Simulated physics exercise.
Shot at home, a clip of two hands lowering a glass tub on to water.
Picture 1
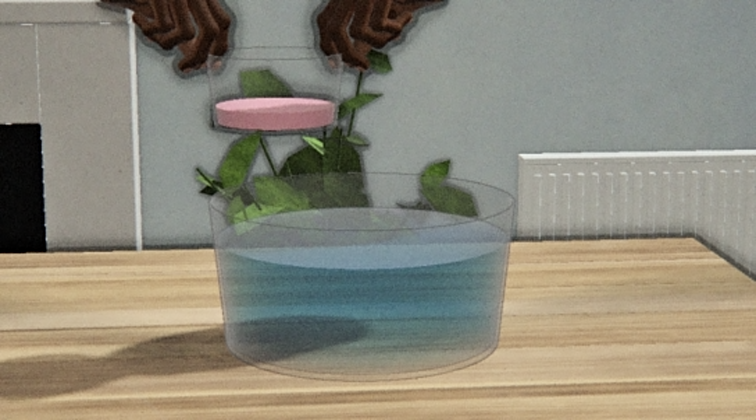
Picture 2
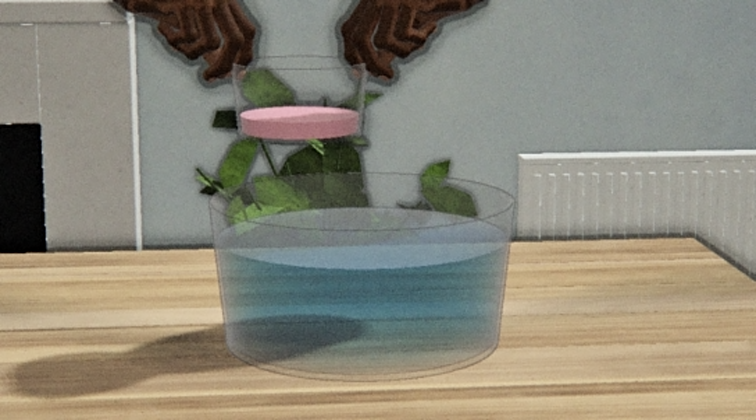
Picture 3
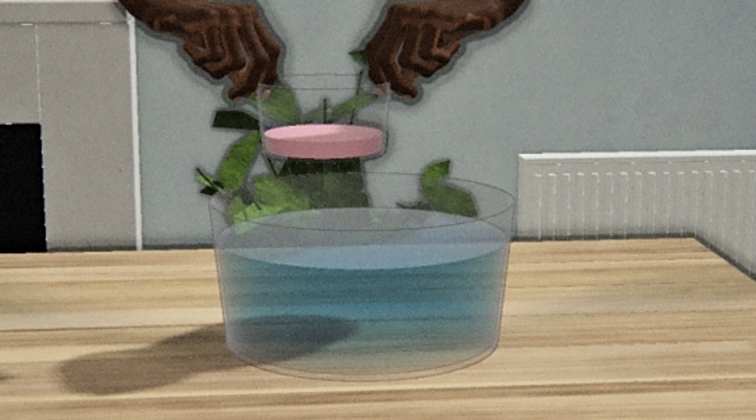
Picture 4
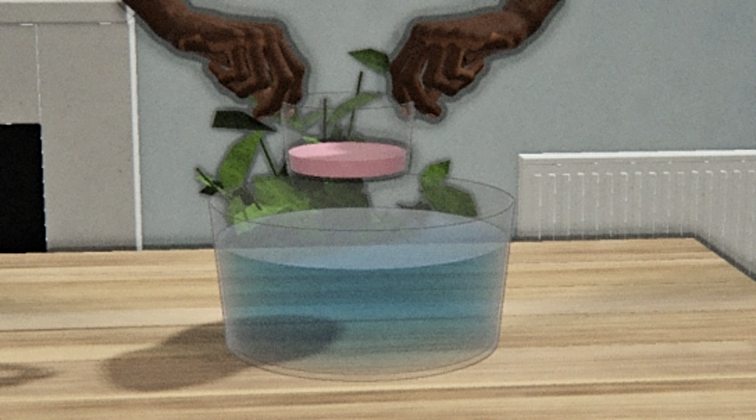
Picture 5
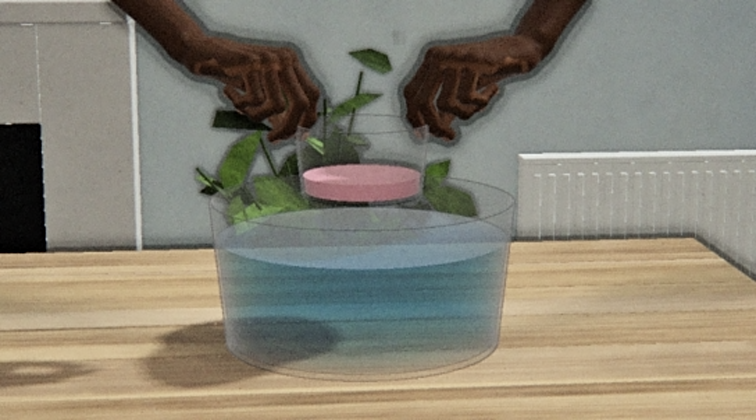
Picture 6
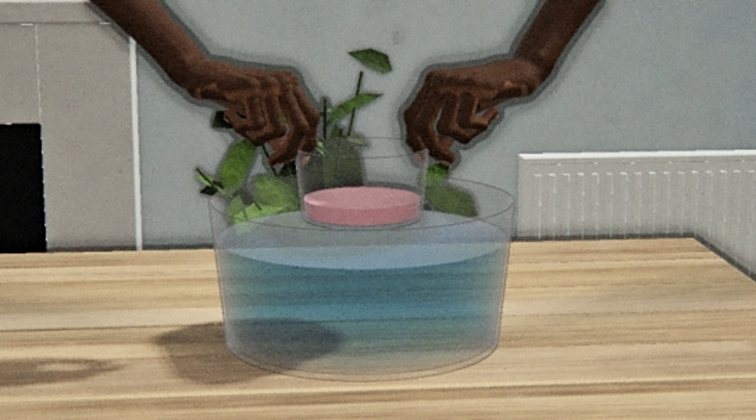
Two dark-skinned hands hold a small clear tub with a shallow pink layer inside, above a wide transparent basin of blue water on a pale wooden table. Seen from the front and slightly above, the room has green leaves behind the basin, a grey-blue wall and a white radiator at right. The hands move the tub rightward while lowering it toward the water, then almost straight down, as the view stays still.
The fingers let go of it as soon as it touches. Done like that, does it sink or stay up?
Stays on top.
Shortly, the tub dips into the water.
Then, it bobs and steadies.
At the finish, the tub floats with about half of its side showing.
